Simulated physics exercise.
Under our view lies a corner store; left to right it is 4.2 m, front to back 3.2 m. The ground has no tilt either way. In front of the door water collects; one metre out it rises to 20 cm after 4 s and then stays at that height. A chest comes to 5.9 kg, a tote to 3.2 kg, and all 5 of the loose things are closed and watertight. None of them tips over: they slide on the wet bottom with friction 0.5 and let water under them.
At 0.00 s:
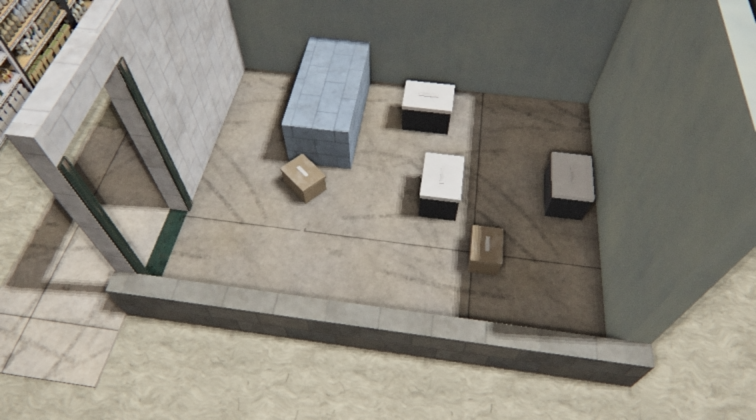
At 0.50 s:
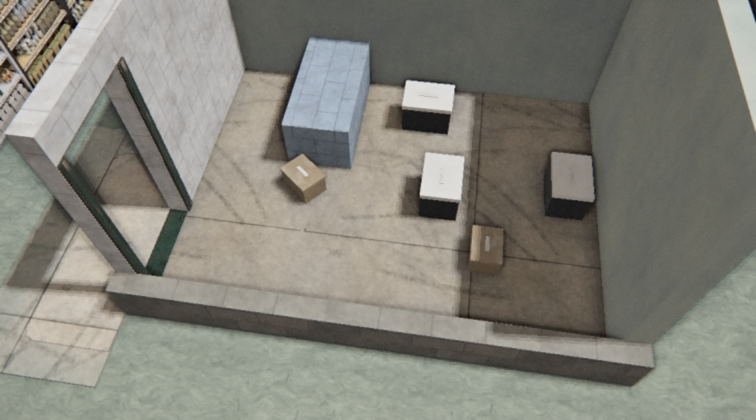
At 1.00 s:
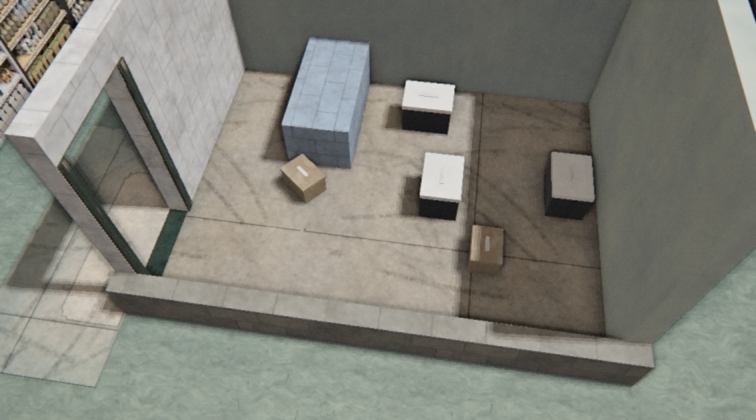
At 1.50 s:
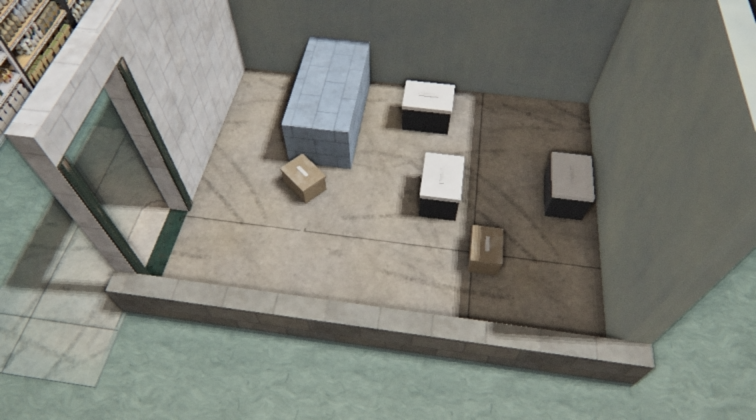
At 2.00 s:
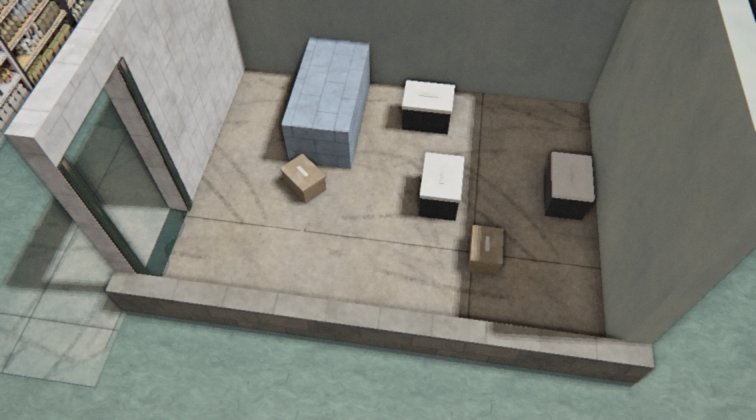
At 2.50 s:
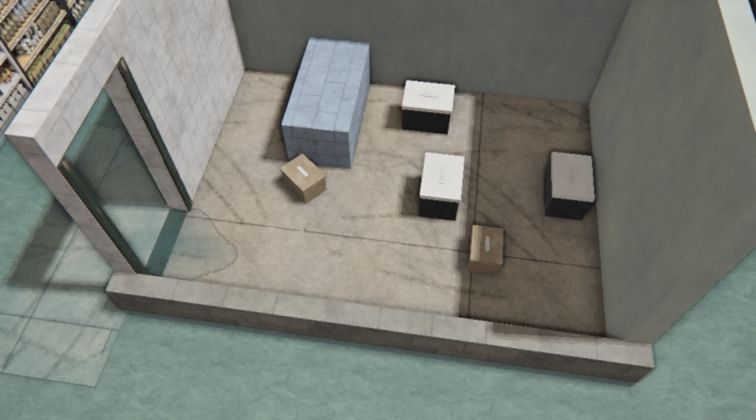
Water spreads across the pale ground outside a small open-topped store, turning it green, then covers the paved patch by the doorway at left. It crosses the threshold and forms a small, shallow patch just inside, while the blue block, two cardboard boxes and three white-topped units stay still.
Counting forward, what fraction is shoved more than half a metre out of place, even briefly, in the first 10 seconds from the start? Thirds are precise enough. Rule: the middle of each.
I'd put it at two thirds or more.
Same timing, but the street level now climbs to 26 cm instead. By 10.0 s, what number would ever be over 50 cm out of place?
Under that setup the answer is 5.
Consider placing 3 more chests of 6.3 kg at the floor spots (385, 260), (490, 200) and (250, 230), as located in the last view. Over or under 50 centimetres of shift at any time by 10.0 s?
One: Beyond it. Two: Beyond it. Three: Beyond it.
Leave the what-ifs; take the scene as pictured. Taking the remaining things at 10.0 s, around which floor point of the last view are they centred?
About (472, 122).
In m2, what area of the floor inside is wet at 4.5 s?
Near 4.5 m2 in all.
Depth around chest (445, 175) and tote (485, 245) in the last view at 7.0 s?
Some 3 cm at the first, some 12 cm at the second.
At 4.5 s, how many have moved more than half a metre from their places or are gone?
By that point, 0.
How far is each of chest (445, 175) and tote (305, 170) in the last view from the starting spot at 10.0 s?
In turn: 140 cm, 150 cm.
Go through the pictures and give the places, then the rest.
A chest at (429, 95) rests on the ground; a tote at (487, 244), on the bottom; water covers 0.0 m2; 0 of 5 have shifted, in the first frame.
A chest at (429, 95), on the bottom; a tote at (487, 244), on the bottom; water covers 0.0 m2; 0 of 5 have shifted, in the second frame.
A chest at (429, 95), on the bottom; a tote at (487, 244) rests on the ground; water covers 0.0 m2; 0 of 5 have shifted, in the third frame.
A chest at (429, 95), on the bottom; a tote at (487, 244) rests on the ground; 0.0 m2 under water; 0 of 5 have shifted, in the fourth frame.
A chest at (429, 95) rests on the ground; a tote at (487, 244), on the bottom; 0.0 m2 under water; 0 of 5 have shifted, in the fifth frame.
A chest at (429, 95) rests on the ground; a tote at (487, 244) rests on the ground; 0.4 m2 under water; 0 of 5 have shifted, in the sixth frame.
After 3.5 s 0 of 5 are over 50 cm from their spots; 0 afloat.
After 4.5 s 0 of 5 are over 50 cm from their spots; 0 afloat.
After 7.0 s 3 of 5 are over 50 cm from their spots; 3 afloat.
After 10.0 s 4 of 5 are over 50 cm from their spots, and 4 have been at some point; 5 afloat.
